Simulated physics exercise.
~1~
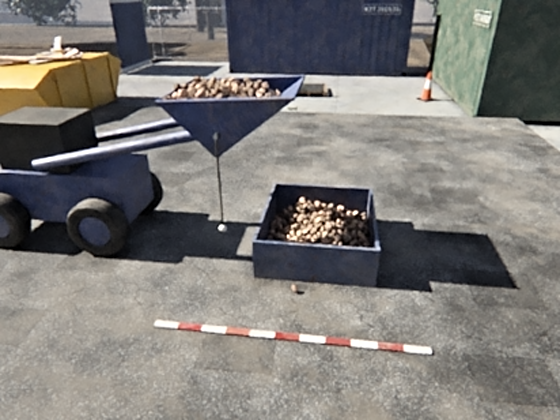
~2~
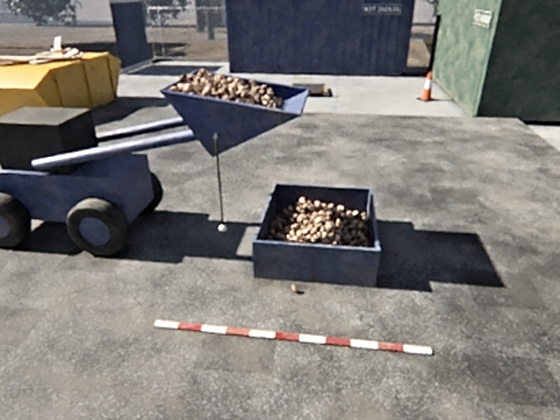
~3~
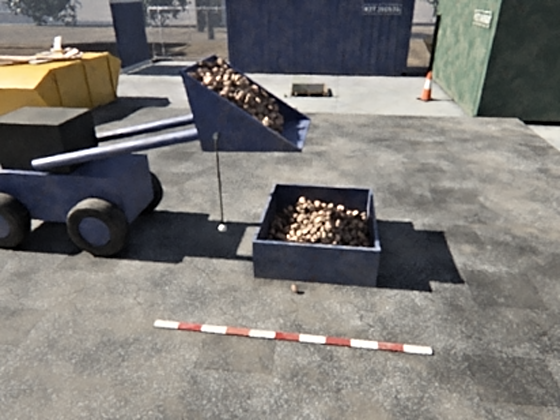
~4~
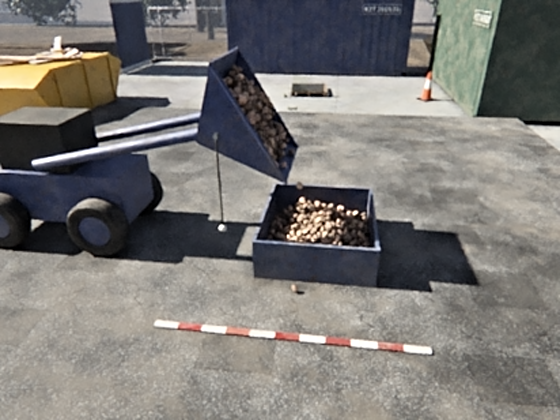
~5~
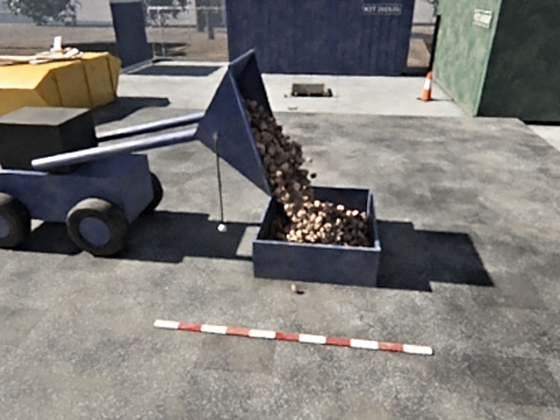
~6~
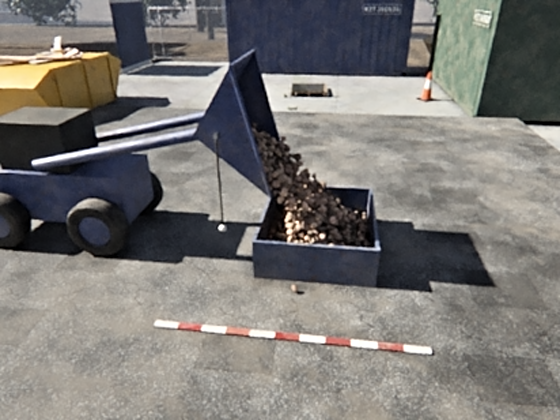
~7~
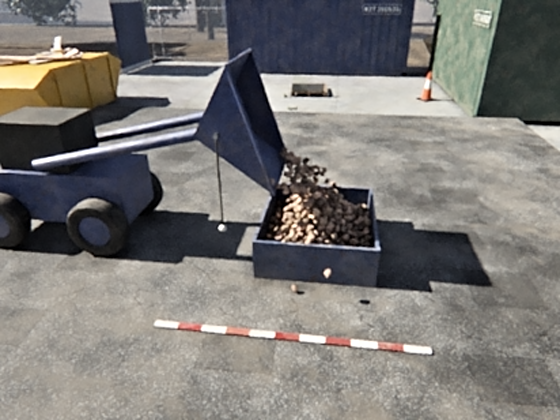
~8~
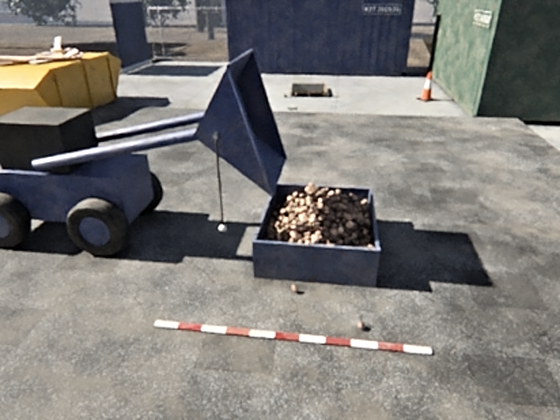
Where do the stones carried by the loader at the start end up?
They start in the raised bucket and end up lower and to the right, nearly all heaped in the bin on top of the earlier stones. One more stone lies on the ground in front of the bin.
